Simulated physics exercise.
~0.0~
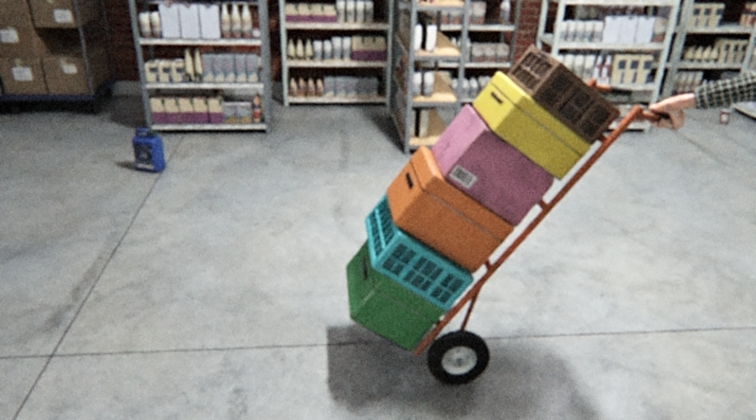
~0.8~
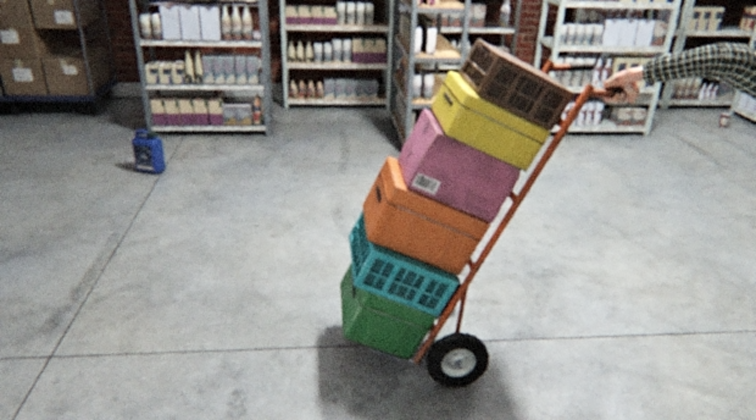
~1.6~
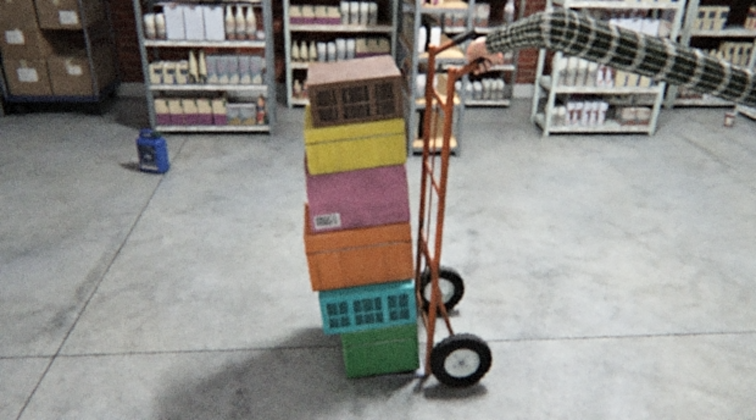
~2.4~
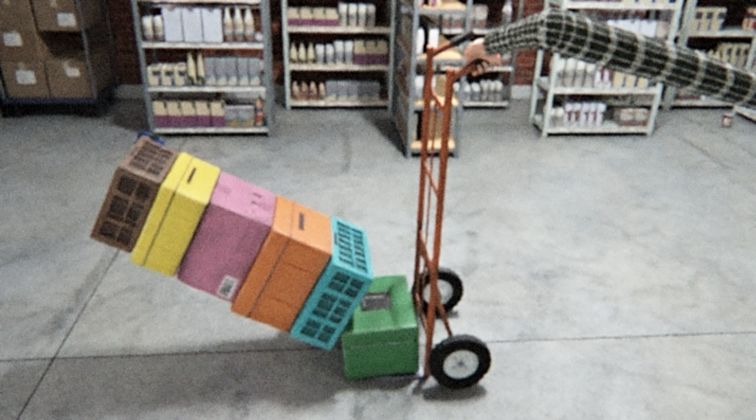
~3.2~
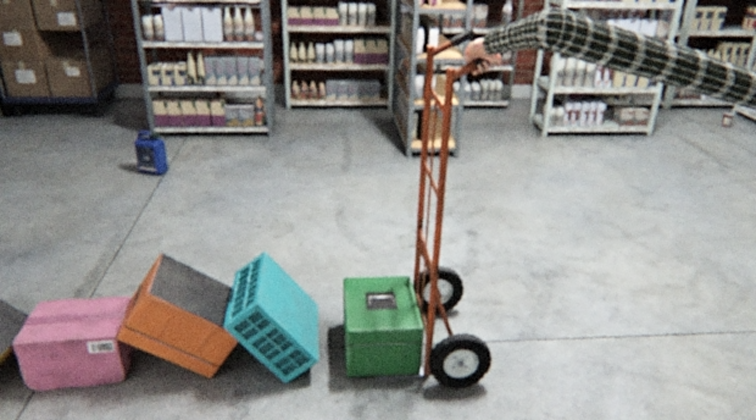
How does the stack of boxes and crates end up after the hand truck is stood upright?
Most of it is lost, with the five upper items toppling off to the left. Only the green box at the bottom stays in place by the truck.
